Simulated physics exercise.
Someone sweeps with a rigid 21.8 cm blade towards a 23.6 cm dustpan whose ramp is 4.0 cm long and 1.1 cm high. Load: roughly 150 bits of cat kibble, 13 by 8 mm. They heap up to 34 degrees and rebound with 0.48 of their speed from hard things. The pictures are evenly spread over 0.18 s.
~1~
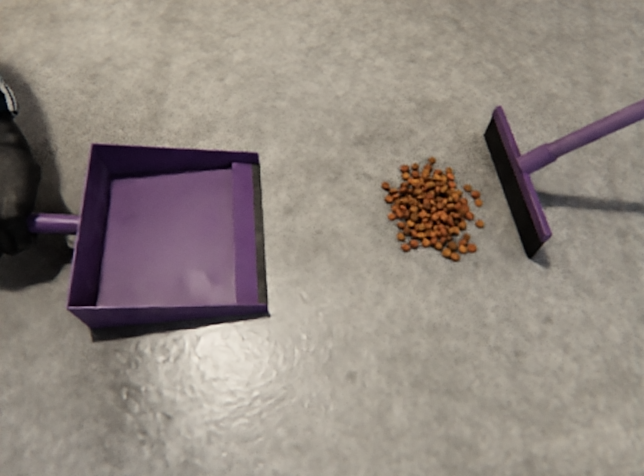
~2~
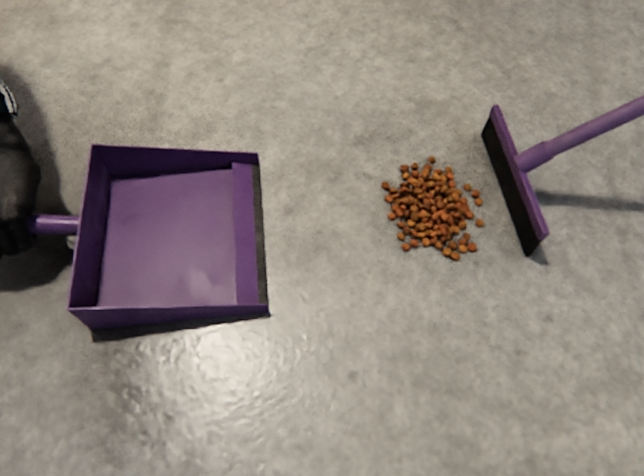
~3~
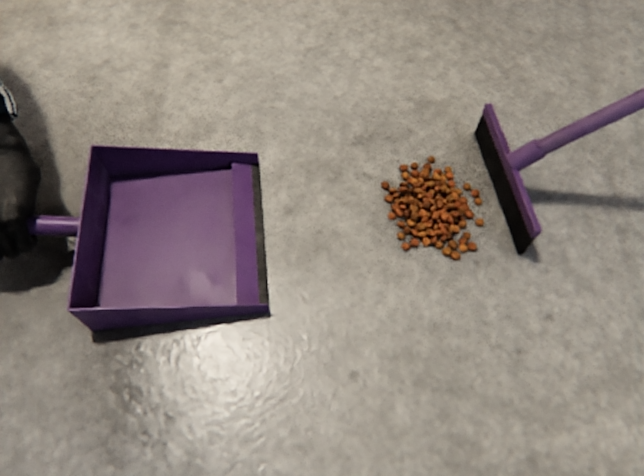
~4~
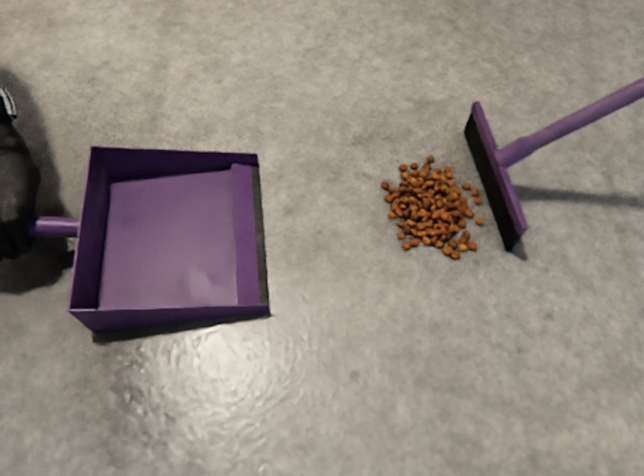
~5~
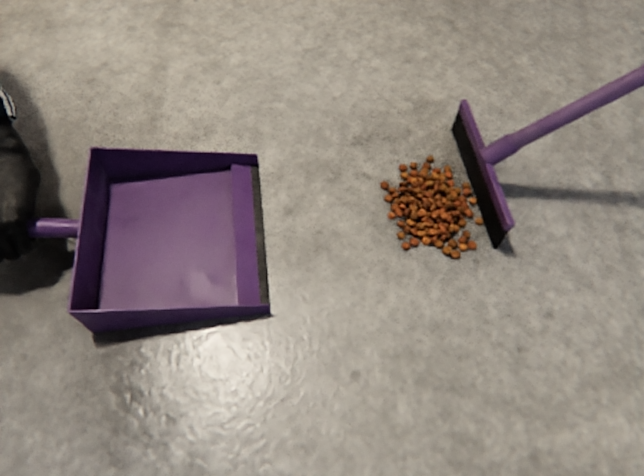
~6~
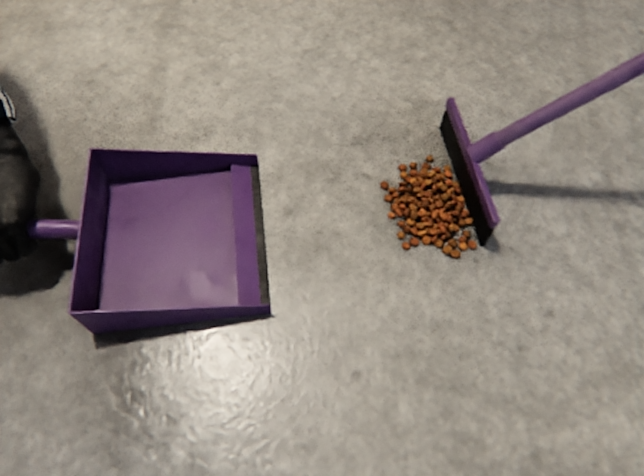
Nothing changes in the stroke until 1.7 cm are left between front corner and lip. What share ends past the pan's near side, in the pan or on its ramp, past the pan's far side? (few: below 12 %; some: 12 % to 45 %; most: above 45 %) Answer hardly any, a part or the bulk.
Near side: Hardly any, pan: A part, far side: A part.
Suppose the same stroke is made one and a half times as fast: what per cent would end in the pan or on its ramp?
Then about 30 per cent.
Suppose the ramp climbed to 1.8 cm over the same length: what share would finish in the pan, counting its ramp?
In that case some 25 per cent.
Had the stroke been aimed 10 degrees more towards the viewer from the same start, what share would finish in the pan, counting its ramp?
Then about 45 per cent.
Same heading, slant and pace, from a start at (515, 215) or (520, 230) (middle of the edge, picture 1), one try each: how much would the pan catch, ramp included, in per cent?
Some 35 and 40 per cent.
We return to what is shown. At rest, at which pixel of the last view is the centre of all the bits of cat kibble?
At about (262, 194).
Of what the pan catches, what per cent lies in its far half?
About 100 per cent.
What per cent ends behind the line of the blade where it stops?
Roughly 30 per cent.
Then, 0.28 s after the last picture, middle of the blade 16 cm from the lip; 0 % over the lip, far side 5 %, near side 0 %.
Then, 0.47 s after the last picture, middle of the blade 7 cm from the lip; 0 % over the lip, far side 15 %, near side 0 %.
Then, 0.78 s after the last picture, middle of the blade 2 cm from the lip; 25 % over the lip, far side 20 %, near side 0 %.
In the end, near side 0 %, pan 25 %, far side 20 %, in front of the lip or behind the blade 50 %.
